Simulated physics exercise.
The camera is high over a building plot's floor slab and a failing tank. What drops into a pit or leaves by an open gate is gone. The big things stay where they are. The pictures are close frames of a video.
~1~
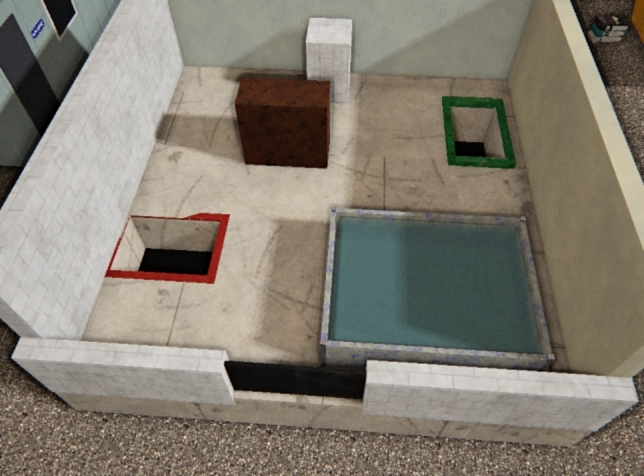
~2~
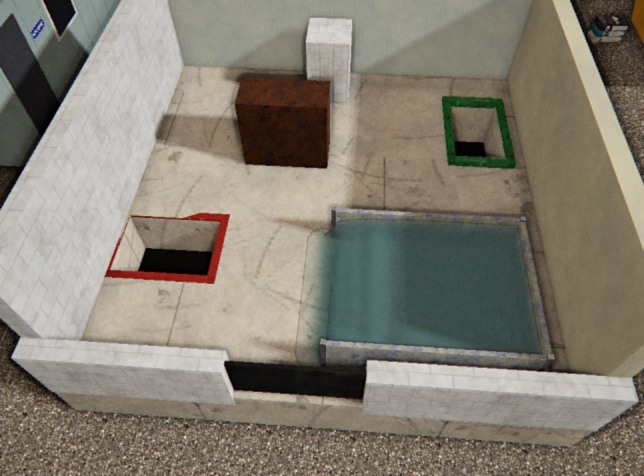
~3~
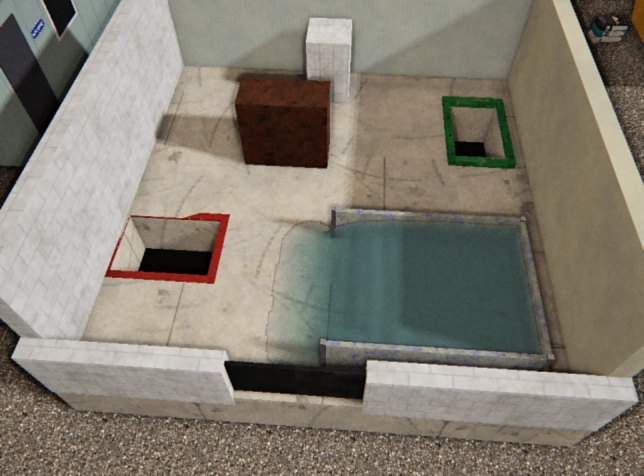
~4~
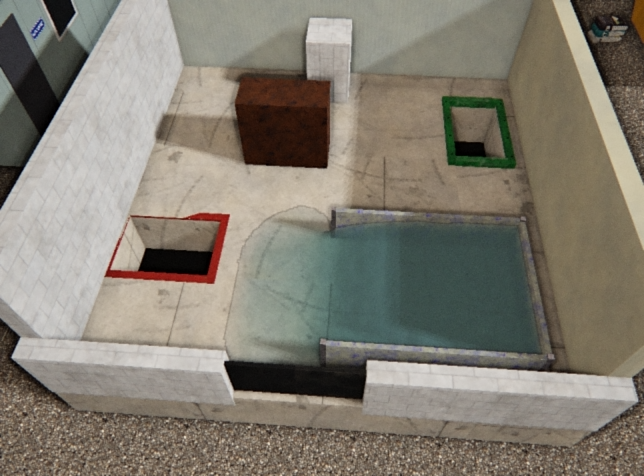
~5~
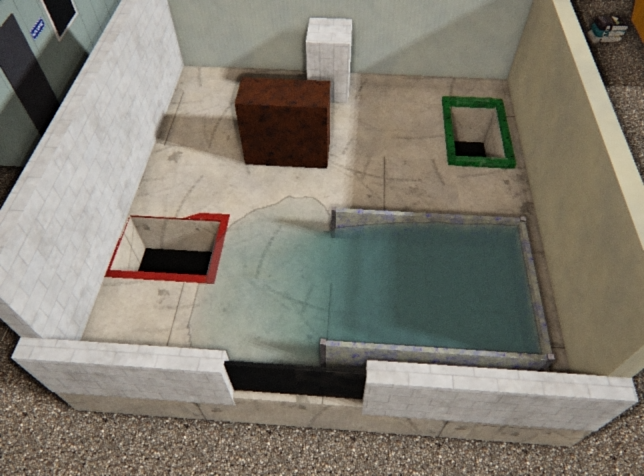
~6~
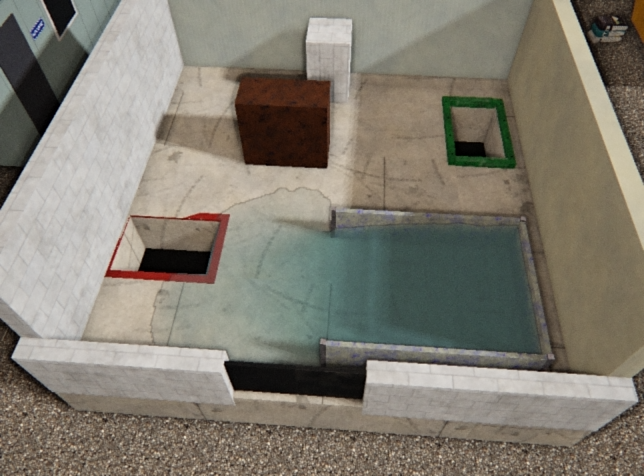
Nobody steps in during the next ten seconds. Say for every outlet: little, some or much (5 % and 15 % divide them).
In the end: The gate takes less than 5 %; the red pit takes more than 15 %; the green pit takes less than 5 %.
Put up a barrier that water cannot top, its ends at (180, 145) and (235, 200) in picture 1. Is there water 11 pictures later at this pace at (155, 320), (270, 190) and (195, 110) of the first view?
As listed: Covered, under water, free of water.
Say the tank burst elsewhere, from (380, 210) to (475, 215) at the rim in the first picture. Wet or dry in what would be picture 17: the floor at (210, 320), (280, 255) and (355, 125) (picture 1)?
One after the other: Free of water, dry, under water.
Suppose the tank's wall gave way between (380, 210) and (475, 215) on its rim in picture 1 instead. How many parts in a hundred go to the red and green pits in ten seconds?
Per cent: Red 8, green 14.
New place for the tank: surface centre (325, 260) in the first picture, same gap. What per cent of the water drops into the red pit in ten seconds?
Parts in a hundred: Red 75.
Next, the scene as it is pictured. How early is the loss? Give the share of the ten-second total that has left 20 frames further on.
Near 50 in a hundred.
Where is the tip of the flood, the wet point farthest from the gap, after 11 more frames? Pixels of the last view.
Close to (155, 144).
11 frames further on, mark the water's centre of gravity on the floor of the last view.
Close to (311, 298).
A moment on, water covers 30 % of the floor; the gate 0 %, the red pit 5 %, the green pit 0 %.
Next, water covers 35 % of the floor; the gate 0 %, the red pit 13 %, the green pit 0 %.
Then, water covers 45 % of the floor; the gate 0 %, the red pit 33 %, the green pit 0 %.
Later, water covers 50 % of the floor; the gate 0 %, the red pit 55 %, the green pit 0 %.
In the end, water covers 70 % of the floor; the gate 0 %, the red pit 65 %, the green pit 0 %.
